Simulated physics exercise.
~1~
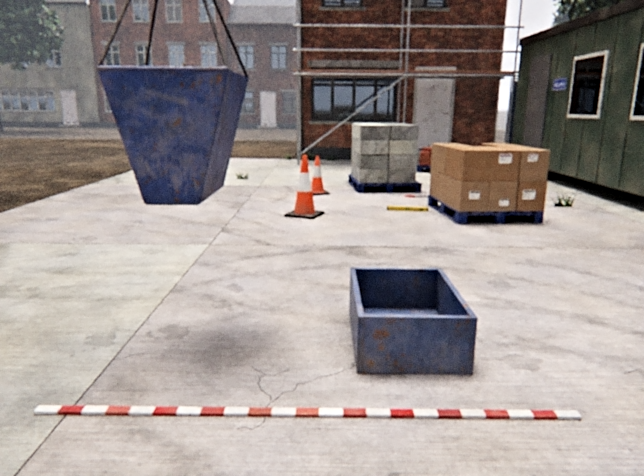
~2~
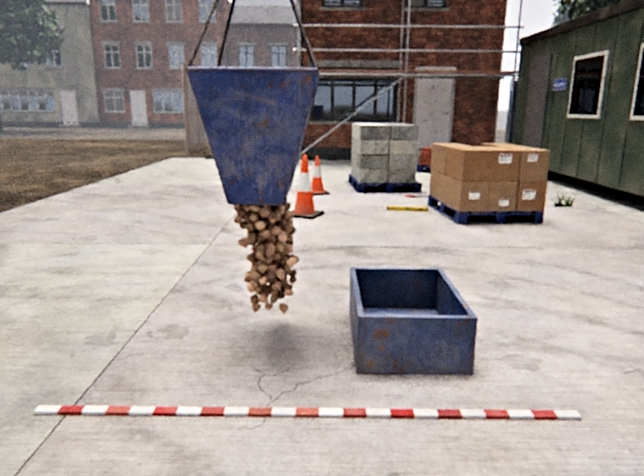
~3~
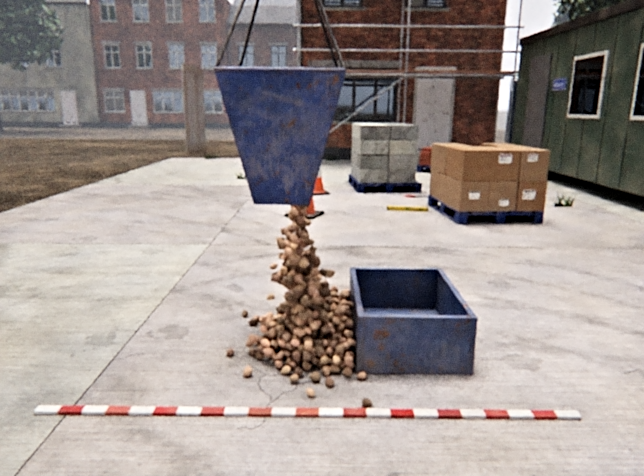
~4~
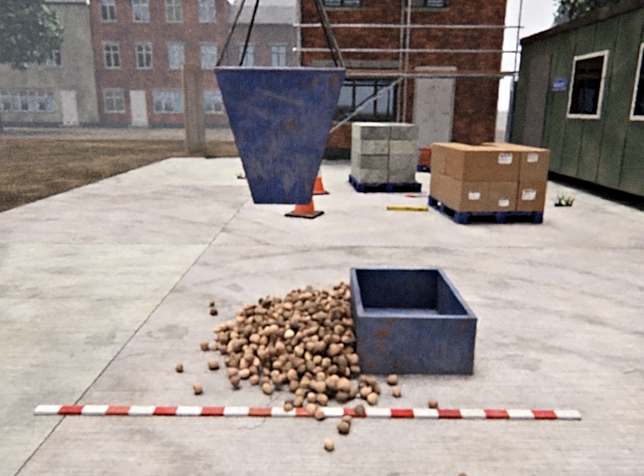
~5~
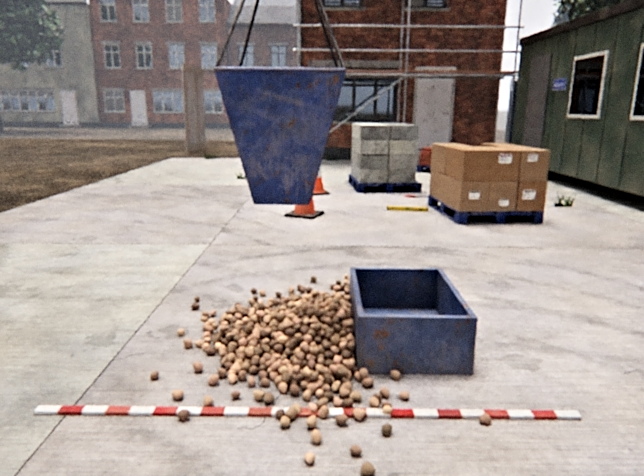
A hanging blue skip swung rightwards over a concrete yard and dropped a stream of round brown stones from its bottom, but they missed the open blue bin, piling up against its left side and scattering past the red and white striped strip.
